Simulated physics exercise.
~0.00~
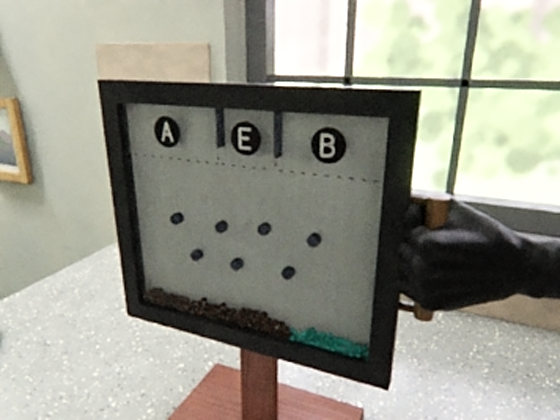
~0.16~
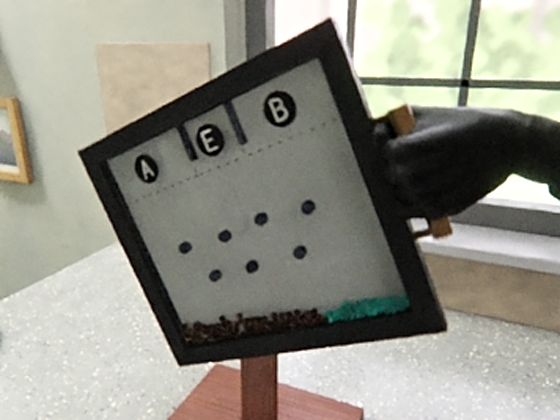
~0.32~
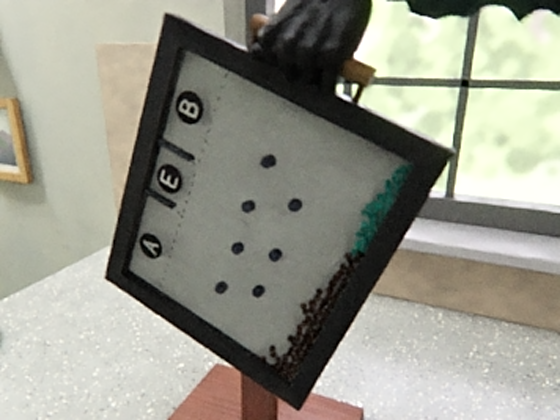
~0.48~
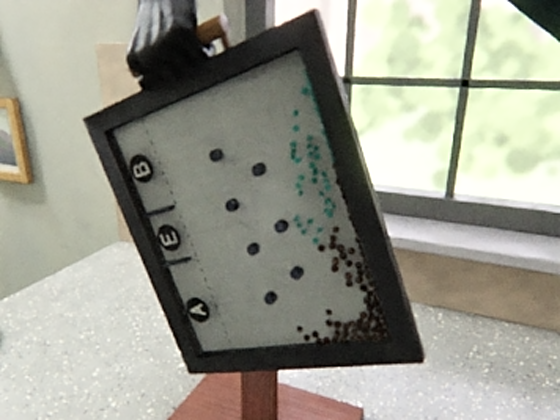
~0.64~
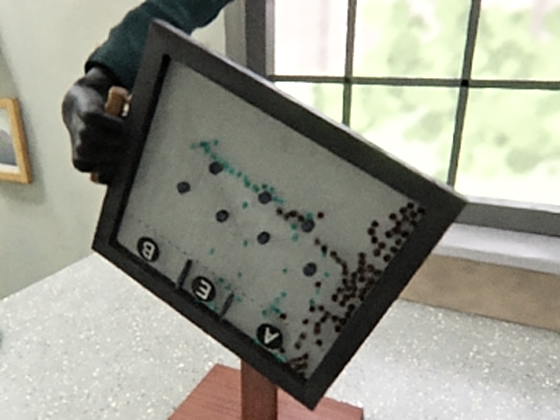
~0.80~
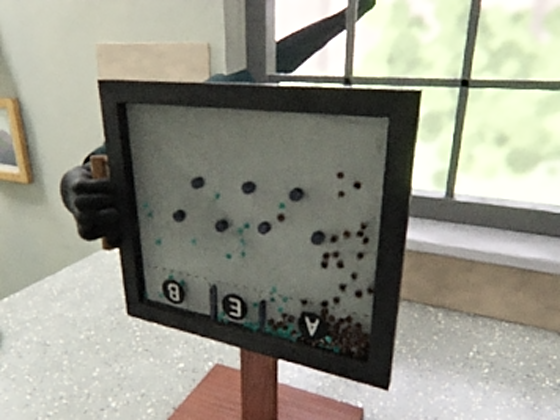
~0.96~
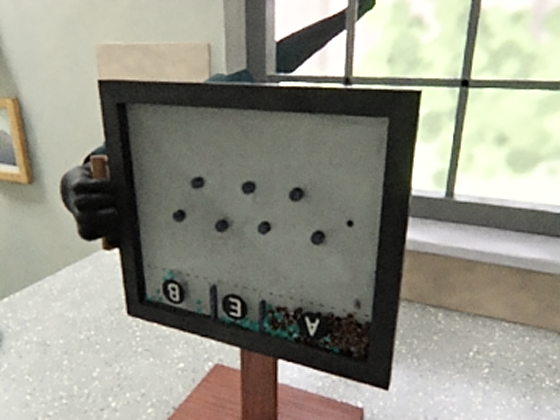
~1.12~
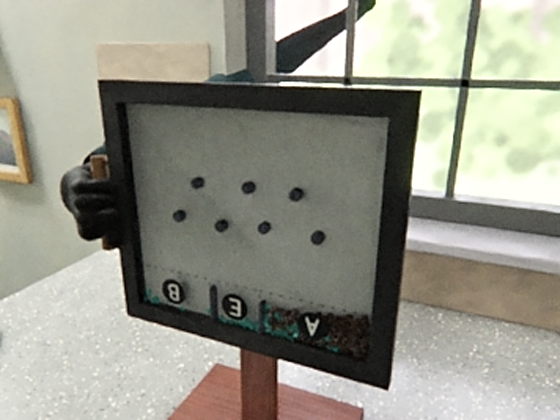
A flat framed case is turned upside down by a dark-gloved hand, its beads settling mostly in pocket A.
